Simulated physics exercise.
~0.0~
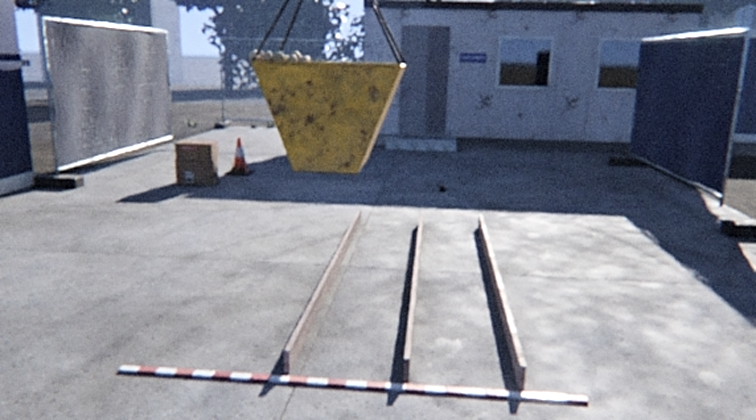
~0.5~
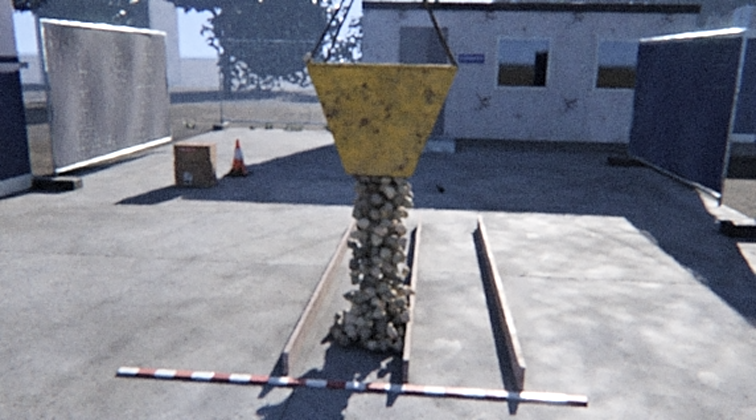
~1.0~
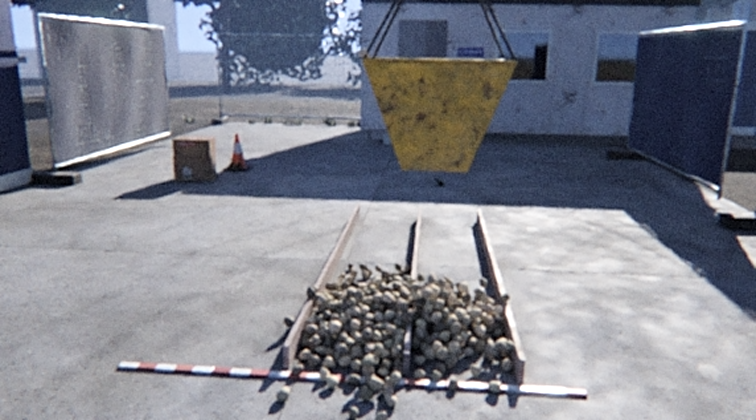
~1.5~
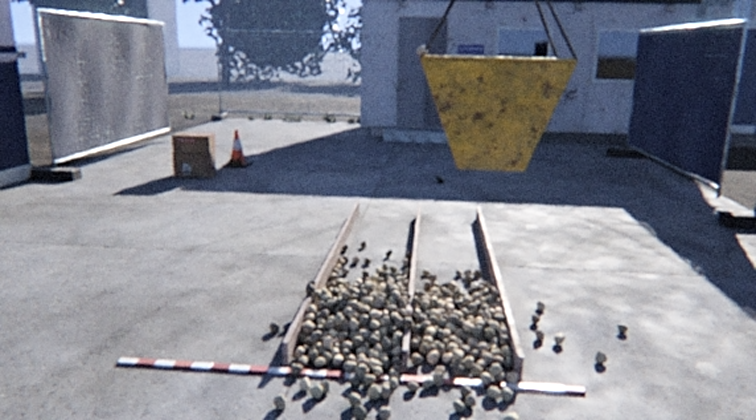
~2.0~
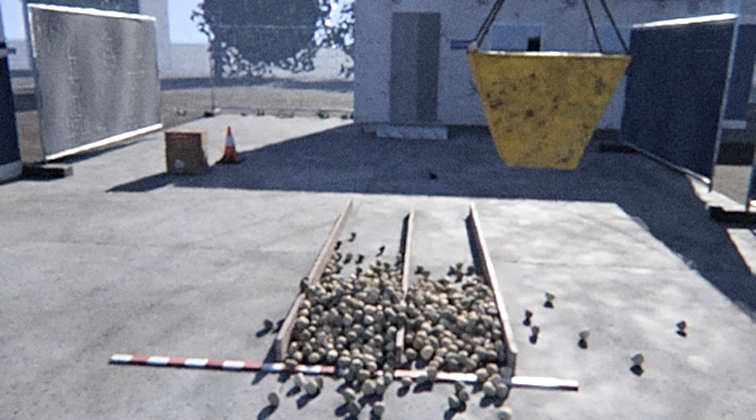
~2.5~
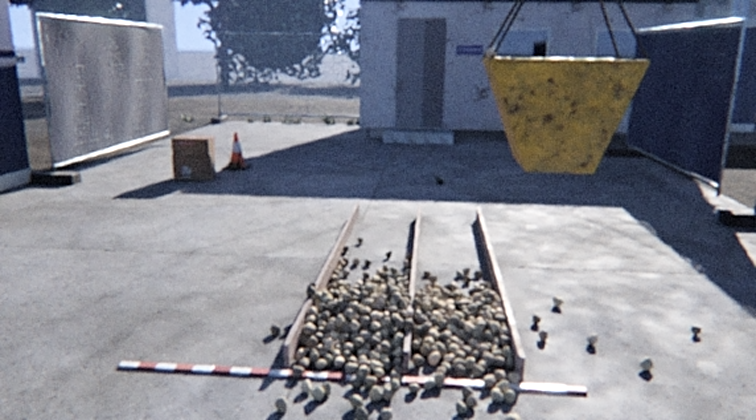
To begin with, a yellow skip full of rounded cobbles hangs from cables above a concrete yard, where three boards lie behind a red-and-white striped staff. As the skip travels right, its bottom opens and the stones pour down in a thick column, landing mostly in the left bay. The pile then spreads across the middle board into the right bay while the emptied skip carries on rightwards. Some cobbles spill over the staff, and a few scatter beyond the right board. Finally, the stones lie still, with more in the left bay than the right.
